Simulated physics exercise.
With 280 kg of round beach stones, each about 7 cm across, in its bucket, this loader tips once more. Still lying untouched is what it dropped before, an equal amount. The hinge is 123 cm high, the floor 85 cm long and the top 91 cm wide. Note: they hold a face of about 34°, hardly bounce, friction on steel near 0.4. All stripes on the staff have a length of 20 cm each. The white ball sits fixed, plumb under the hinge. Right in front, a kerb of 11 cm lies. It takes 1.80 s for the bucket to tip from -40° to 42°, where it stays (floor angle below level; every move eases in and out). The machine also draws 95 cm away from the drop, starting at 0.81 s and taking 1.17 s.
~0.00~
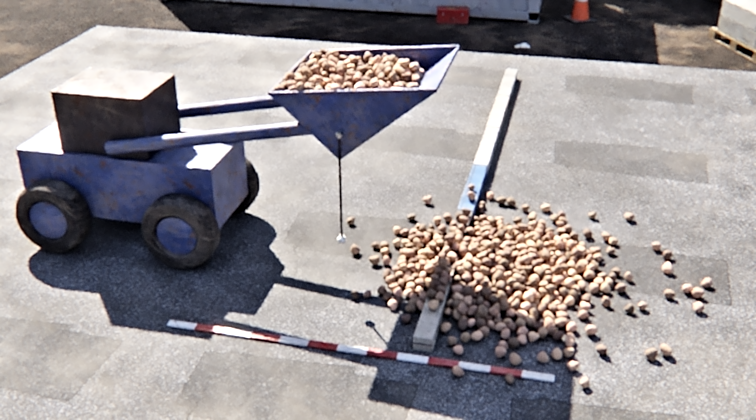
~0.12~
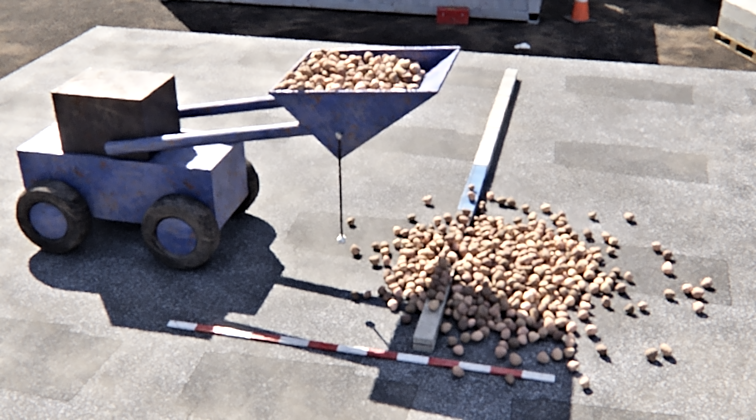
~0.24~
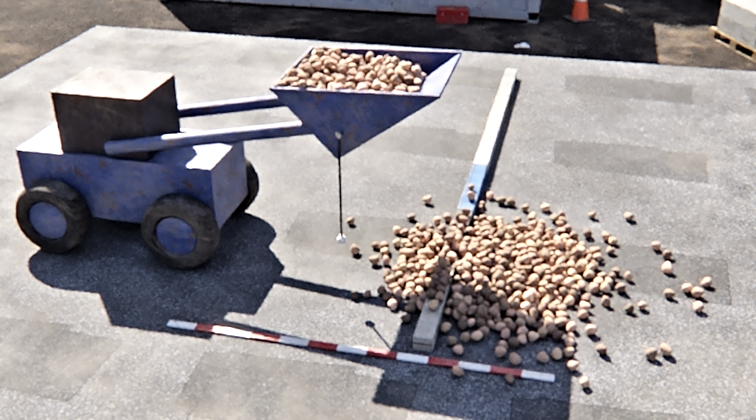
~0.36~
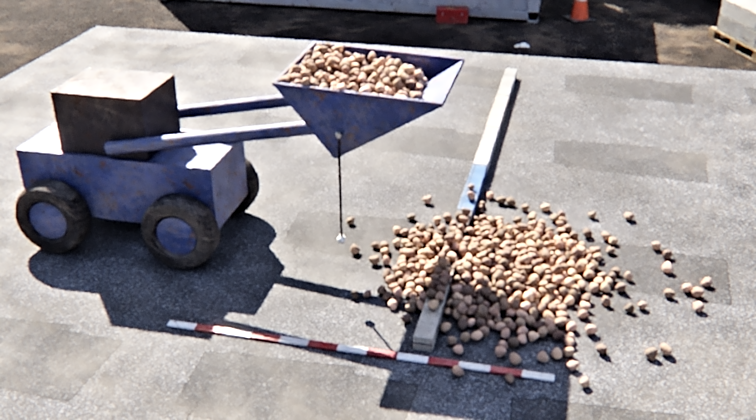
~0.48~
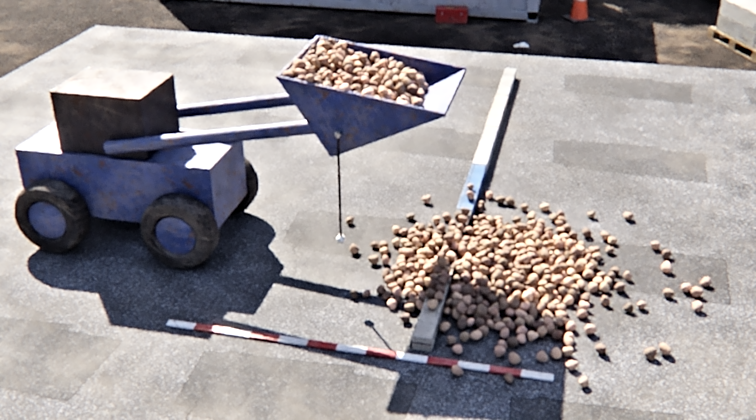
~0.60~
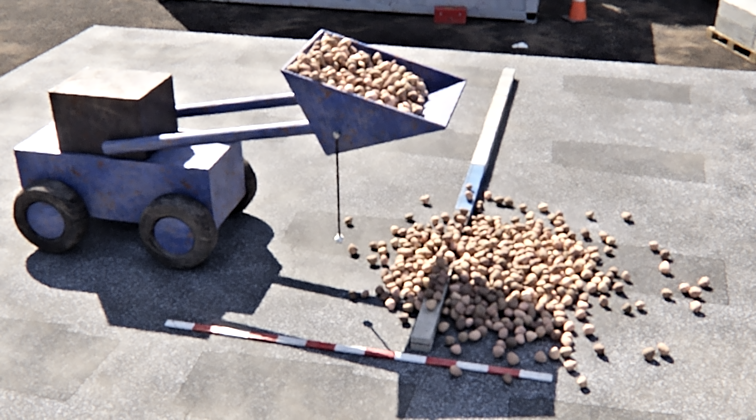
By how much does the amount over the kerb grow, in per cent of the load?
About 1 per cent.
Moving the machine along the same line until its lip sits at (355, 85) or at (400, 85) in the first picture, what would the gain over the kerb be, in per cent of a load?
Roughly 0 per cent, then 0 per cent.
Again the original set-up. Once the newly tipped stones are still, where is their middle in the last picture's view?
I'd point to about (368, 250).
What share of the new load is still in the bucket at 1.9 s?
5 %.
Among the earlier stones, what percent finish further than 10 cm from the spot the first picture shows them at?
About 0 %.
After 1.4 s the floor is at 29°; in per cent of one load, 67 in the bucket, 55 on this side of the kerb, 79 over the kerb; the foremost stones are at (692, 289).
After 1.9 s the floor is at 42°; in per cent of one load, 4 in the bucket, 116 on this side of the kerb, 79 over the kerb; the foremost stones are at (692, 289).
After 2.4 s the floor is at 42°; in per cent of one load, 0 in the bucket, 121 on this side of the kerb, 79 over the kerb; the foremost stones are at (692, 289).
After 4.9 s the floor is at 42°; in per cent of one load, 0 in the bucket, 121 on this side of the kerb, 79 over the kerb; the foremost stones are at (692, 289). Net gain over the kerb, 1.
